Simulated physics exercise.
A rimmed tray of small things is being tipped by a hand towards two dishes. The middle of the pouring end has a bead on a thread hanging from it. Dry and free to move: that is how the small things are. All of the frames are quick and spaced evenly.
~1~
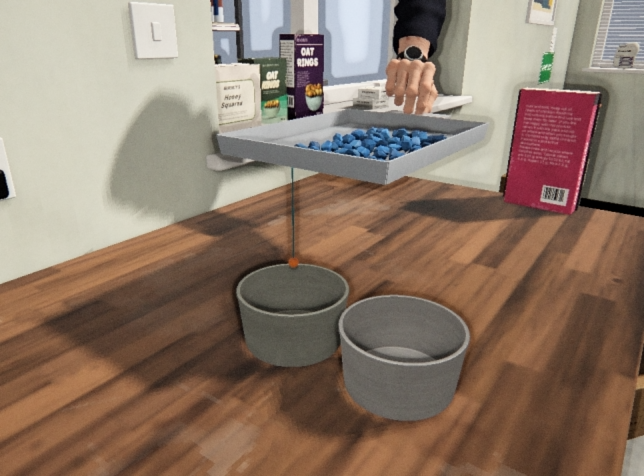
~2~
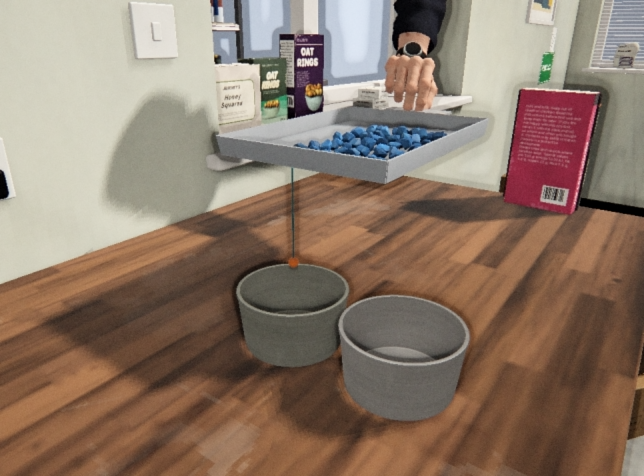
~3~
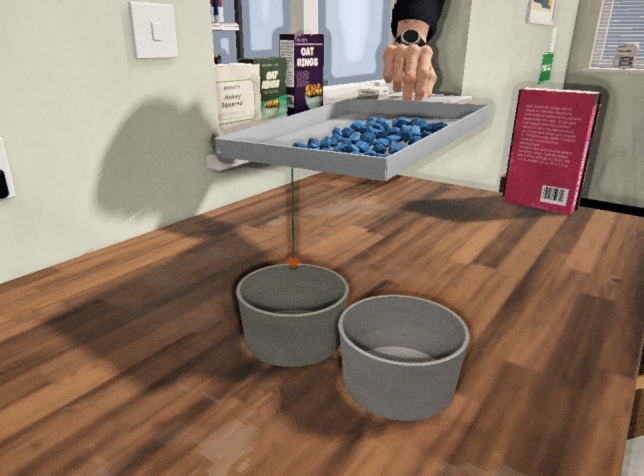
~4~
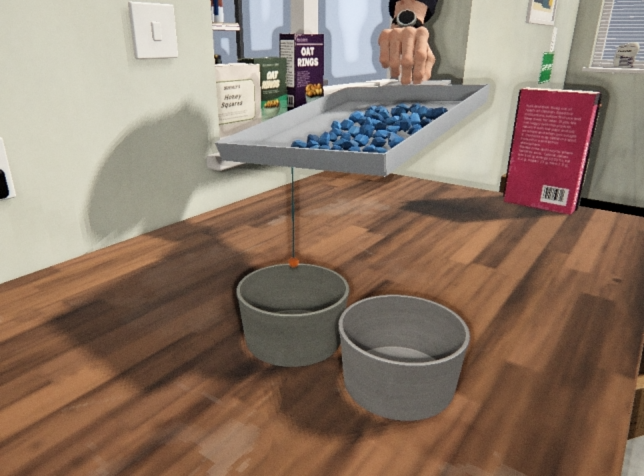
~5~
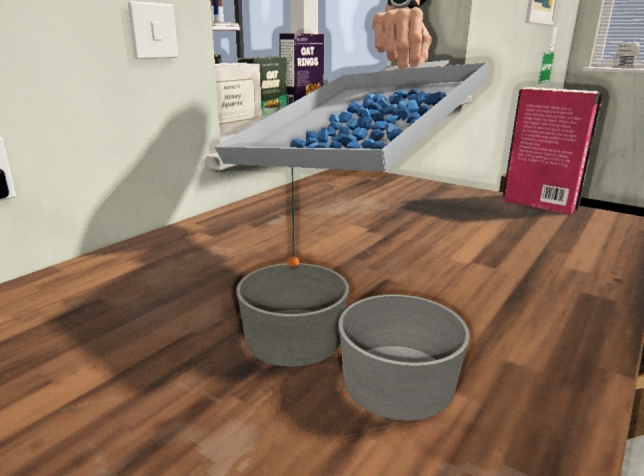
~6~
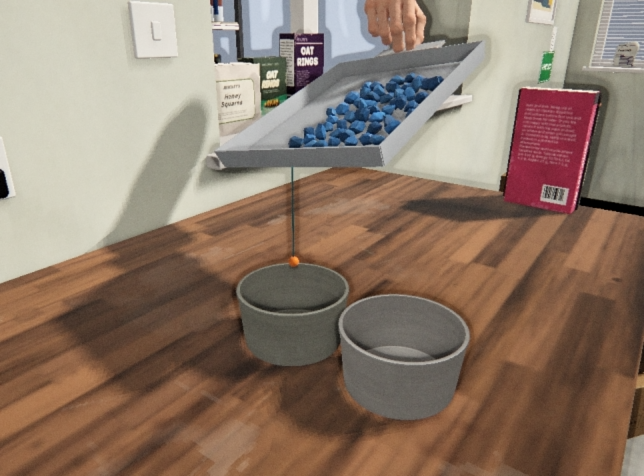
A hand wearing a dark watch slowly raises the far side of a grey rimmed tray of blue stones, tilting it moderately toward its lower left corner while the stones stay heaped inside. Below it, an orange bead hangs on a thread above two grey dishes on a brown wooden counter. The fixed camera looks slightly down across the room, with boxes behind and a red book at right.
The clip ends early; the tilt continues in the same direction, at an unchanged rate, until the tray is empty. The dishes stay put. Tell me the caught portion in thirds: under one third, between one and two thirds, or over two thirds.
Not even a third.
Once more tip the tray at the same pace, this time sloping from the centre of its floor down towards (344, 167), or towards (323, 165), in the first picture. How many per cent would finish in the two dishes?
First case: 80 %; second case: 60 %.
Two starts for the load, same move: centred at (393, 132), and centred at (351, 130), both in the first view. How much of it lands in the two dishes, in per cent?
About 10 % and 0 %.
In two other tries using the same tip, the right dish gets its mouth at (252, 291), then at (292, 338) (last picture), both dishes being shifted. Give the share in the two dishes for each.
Trial 1 around 60 percent, trial 2 around 20 percent.
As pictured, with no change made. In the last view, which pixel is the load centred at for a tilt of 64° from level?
Close to (266, 139).
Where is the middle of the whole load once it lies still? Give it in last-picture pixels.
About (212, 310).
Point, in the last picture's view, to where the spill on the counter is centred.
Around (208, 310).
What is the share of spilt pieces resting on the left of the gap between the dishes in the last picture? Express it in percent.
Looks to be around 100 per cent of the spill.
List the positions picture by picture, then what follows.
The first picture shows corners of the pouring end at (220, 134) and (387, 161), level; middle of the load at (382, 146), aquarium stones; left dish at (258, 332); right dish at (371, 381); bead on its thread at (294, 262).
The second picture shows corners of the pouring end at (220, 135) and (387, 160), level; middle of the load at (382, 144).
The third picture shows corners of the pouring end at (219, 138) and (385, 157), tipped barely, lowest at the left corner; middle of the load at (382, 137).
The fourth picture shows corners of the pouring end at (219, 142) and (384, 153), tipped a little, lowest at the left corner; middle of the load at (381, 128).
The fifth picture shows corners of the pouring end at (218, 146) and (381, 148), tipped clearly, lowest at the left corner; middle of the load at (379, 118).
The sixth picture shows corners of the pouring end at (218, 150) and (378, 144), tipped clearly, lowest at the left corner; middle of the load at (374, 110); left dish at (258, 331); right dish at (371, 380).
Soon, tray tipped steeply; all on the tray.
A while on, tray tipped past a quarter turn; about two thirds on the tray; a stray few in the left dish; about a quarter outside both; a small part in the air.
Towards the end, tray tipped past a quarter turn; a small part in the left dish; nearly all outside both.
Finally, tray tipped past a quarter turn; none in the right dish; a small part in the left dish; nearly all outside both.
